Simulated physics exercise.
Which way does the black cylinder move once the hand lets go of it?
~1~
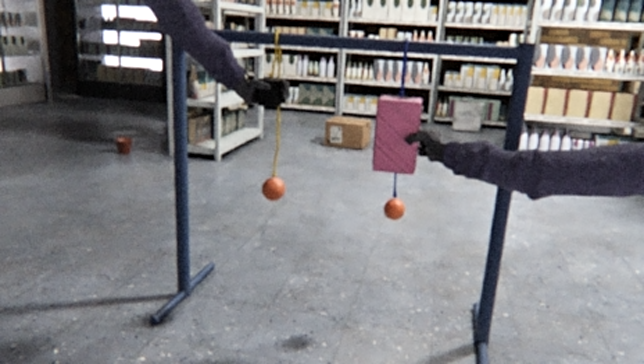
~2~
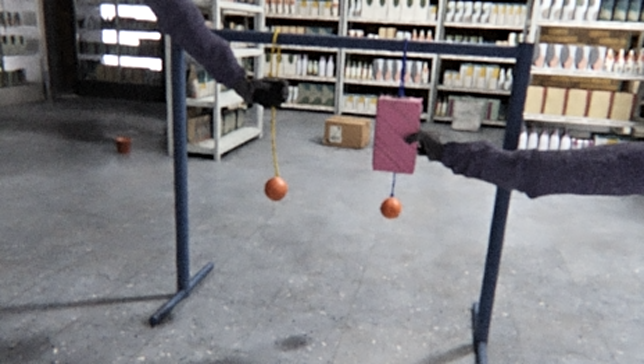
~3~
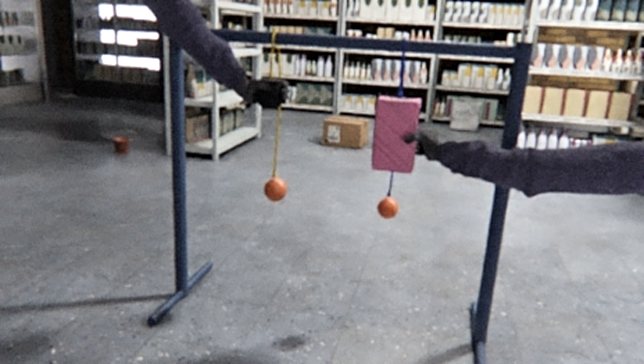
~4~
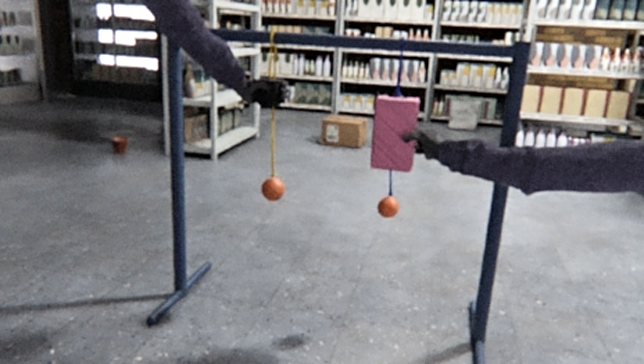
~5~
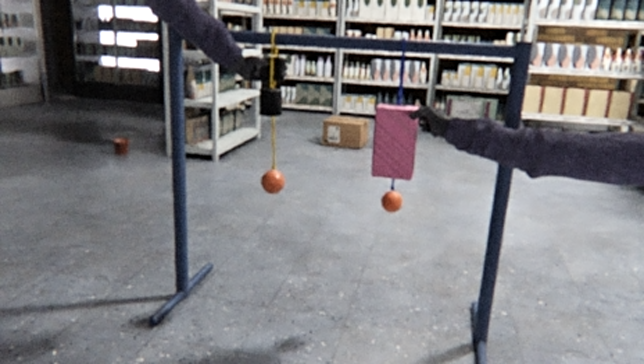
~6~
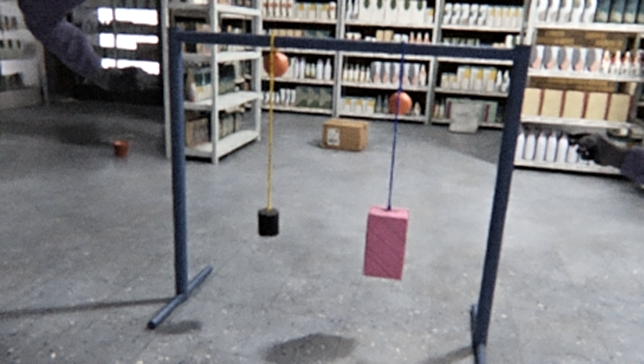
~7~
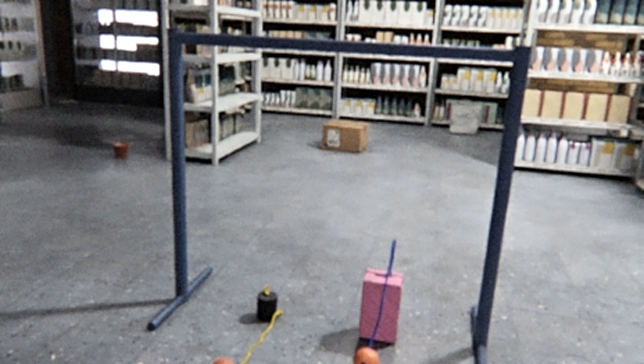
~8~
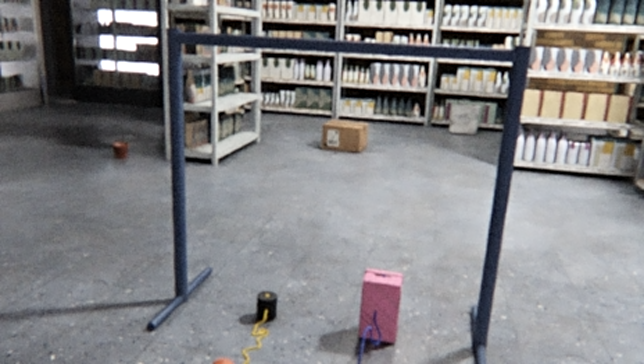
It moves down, ending on the floor.
